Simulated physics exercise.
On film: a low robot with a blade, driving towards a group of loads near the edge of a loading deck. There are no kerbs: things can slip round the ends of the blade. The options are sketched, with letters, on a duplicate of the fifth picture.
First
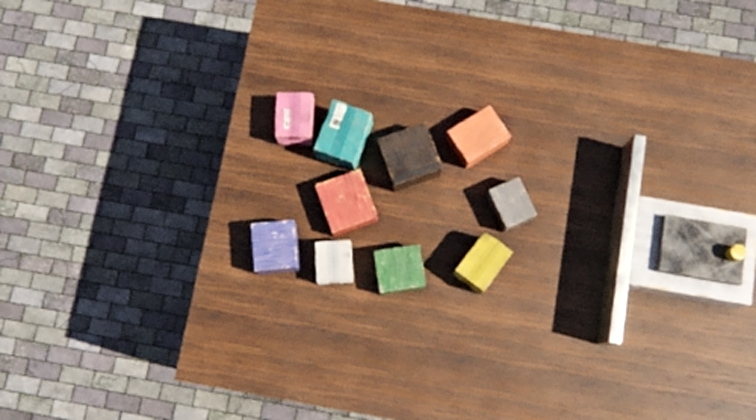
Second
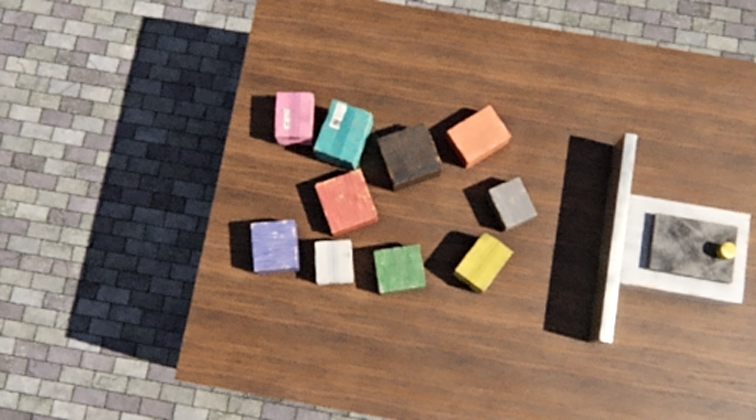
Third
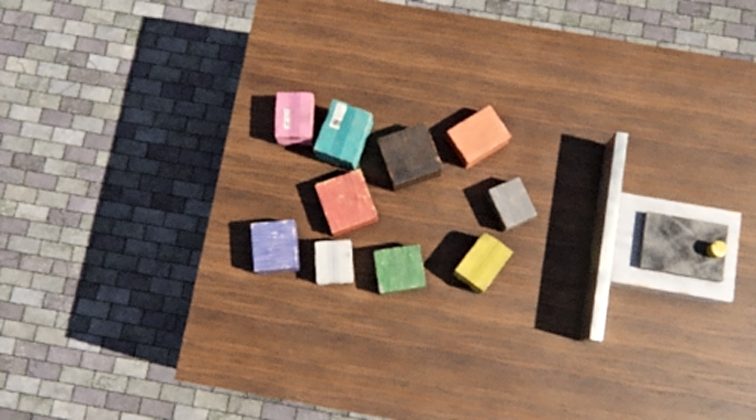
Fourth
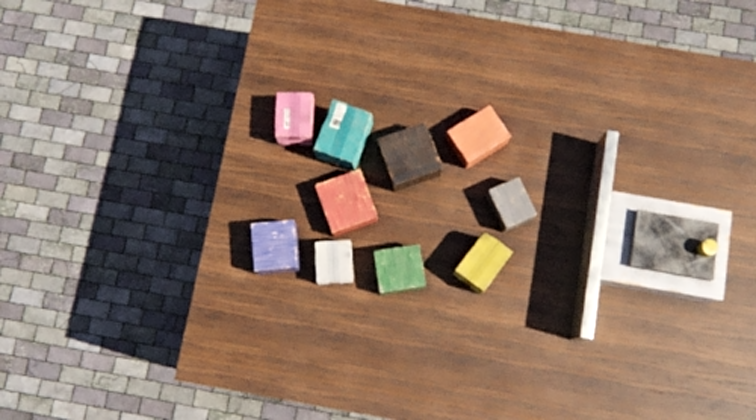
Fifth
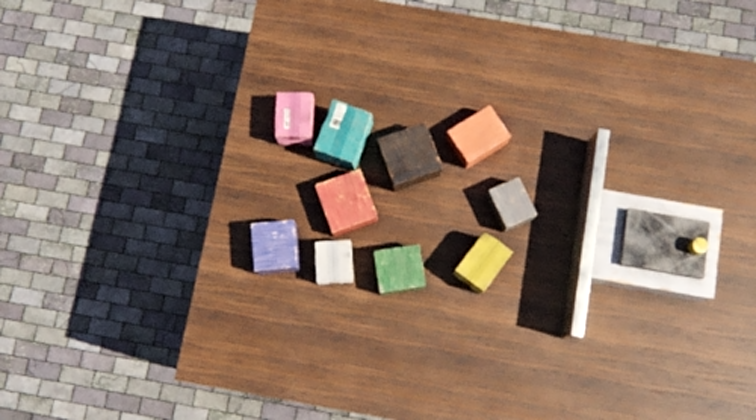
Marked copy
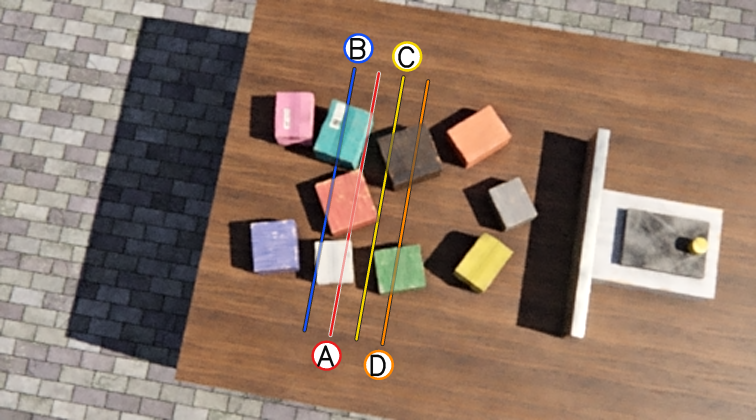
The footage shows a low robot with a wide white blade moving slowly leftwards across a wooden deck towards a group of ten coloured boxes and crates near the deck's edge, which stay still and untouched throughout.
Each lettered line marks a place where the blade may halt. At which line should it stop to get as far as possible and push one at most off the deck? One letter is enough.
A is the last line within the limit.
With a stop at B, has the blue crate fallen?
By then, yes.
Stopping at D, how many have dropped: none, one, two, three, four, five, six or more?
In all, none.
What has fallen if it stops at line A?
The pink parcel goes over.
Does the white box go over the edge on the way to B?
No.
On the marked copy, A at (355, 200); B at (330, 196); C at (381, 204); D at (406, 209).
With A. Early on, robot (573, 227); yellow box (468, 266); grey crate (483, 191).
Further on, robot (489, 213); pink parcel (282, 106); blue crate (270, 245).
At the end, robot (426, 202); pink parcel over the edge; blue crate (211, 229); one fallen.
As for the rest, B drops two; C is within the limit but short; D is within the limit but short.
